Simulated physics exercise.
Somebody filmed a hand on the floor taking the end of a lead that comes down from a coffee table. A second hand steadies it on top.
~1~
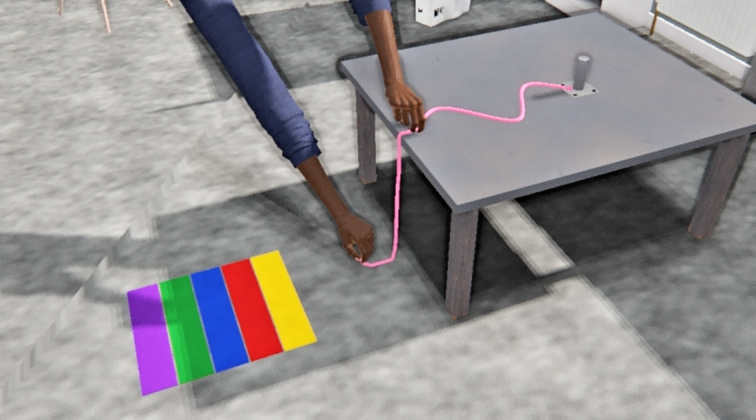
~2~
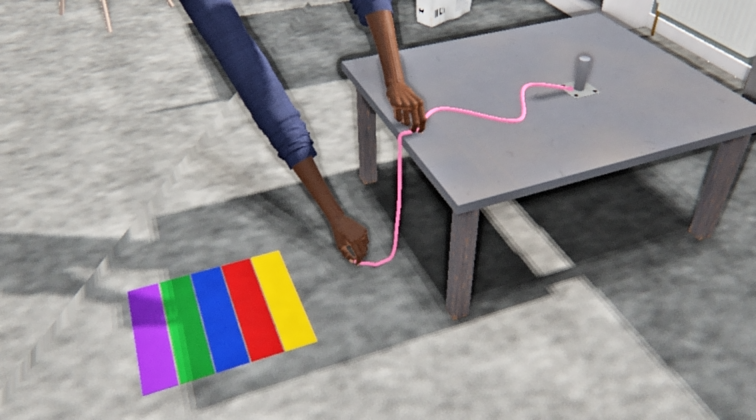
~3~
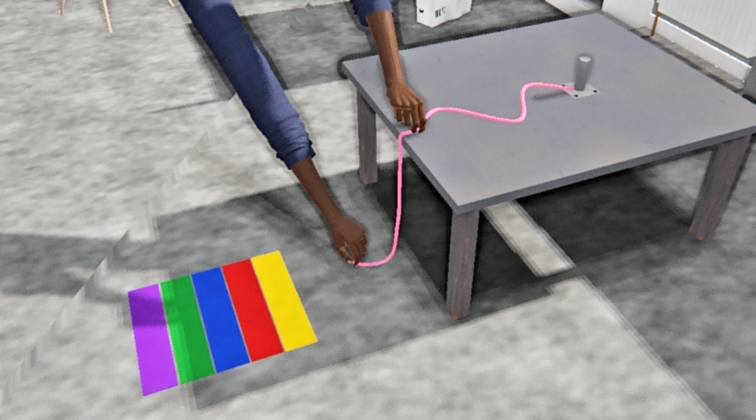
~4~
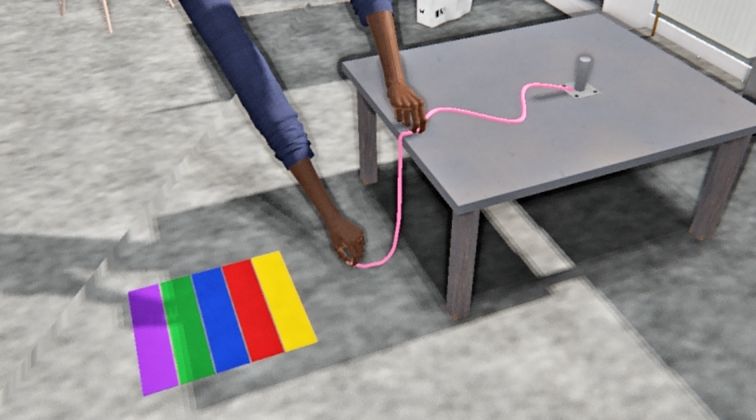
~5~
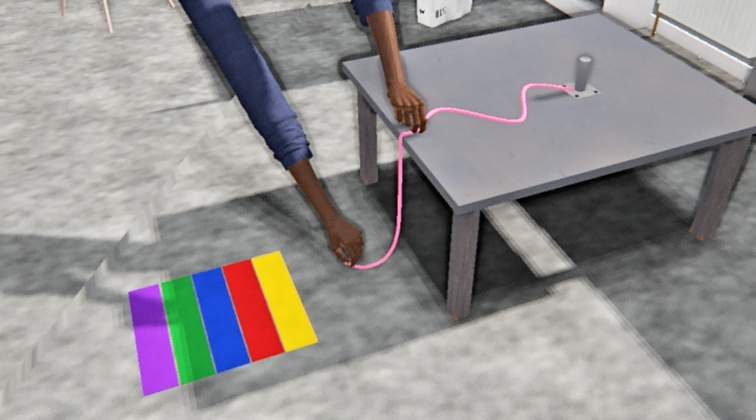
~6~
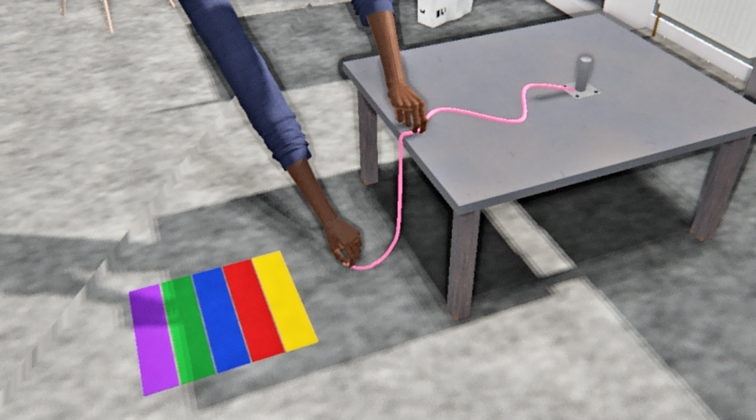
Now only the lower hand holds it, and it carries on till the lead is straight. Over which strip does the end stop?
The end stops over the green strip.
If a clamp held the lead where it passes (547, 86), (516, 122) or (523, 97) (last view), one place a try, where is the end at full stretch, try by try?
About (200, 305), (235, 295) and (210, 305).
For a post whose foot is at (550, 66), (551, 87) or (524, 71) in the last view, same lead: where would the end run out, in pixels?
In that order: (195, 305), (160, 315) and (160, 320).
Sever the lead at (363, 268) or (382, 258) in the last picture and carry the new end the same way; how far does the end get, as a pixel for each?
Try by try, around (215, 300) and (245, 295).
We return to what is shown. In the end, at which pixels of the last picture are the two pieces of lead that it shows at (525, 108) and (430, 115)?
They go to (495, 111) and to (386, 150).
A little later, end near (250, 292); over red.
Next, end near (211, 303); over blue.
When it is tight, end near (188, 310); over green. It gets as far as the green strip.
